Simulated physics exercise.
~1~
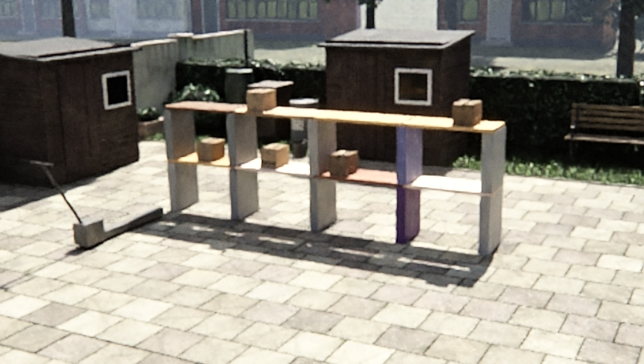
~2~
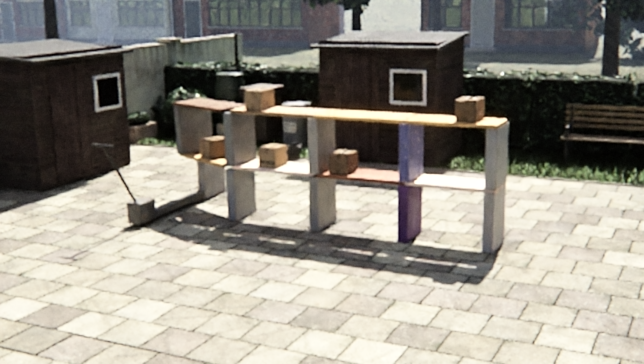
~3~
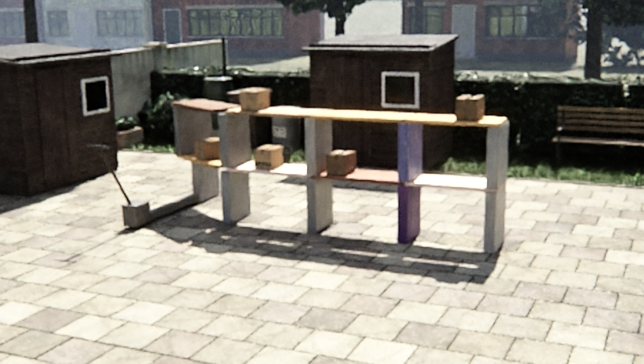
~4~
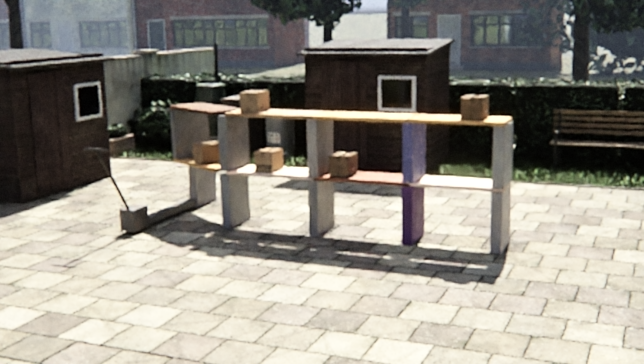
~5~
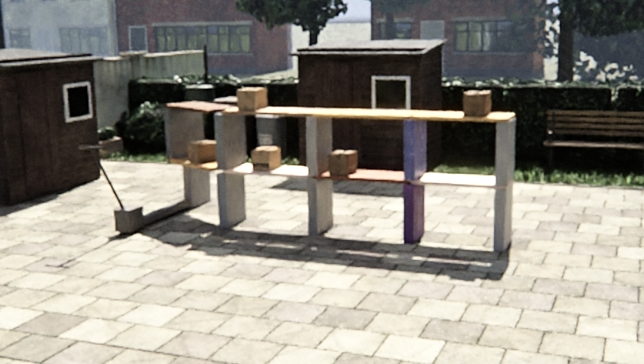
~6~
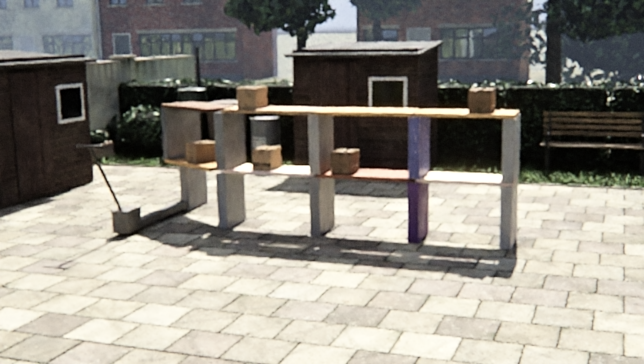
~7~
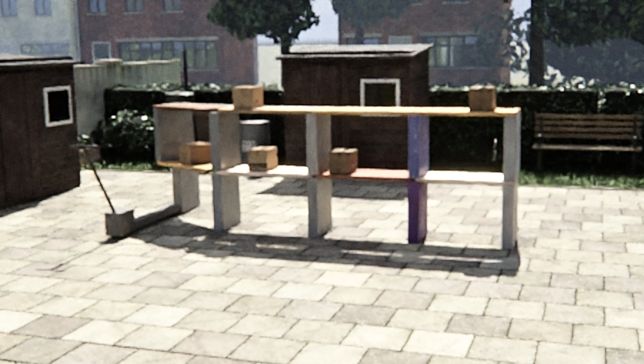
A long two-tier shelf of grey uprights and loose boards, carrying small brown boxes, stood on a sunny paved yard as a low jack slid right into the left end, shifting the boards and uprights there, but everything stayed standing, including the purple upright.
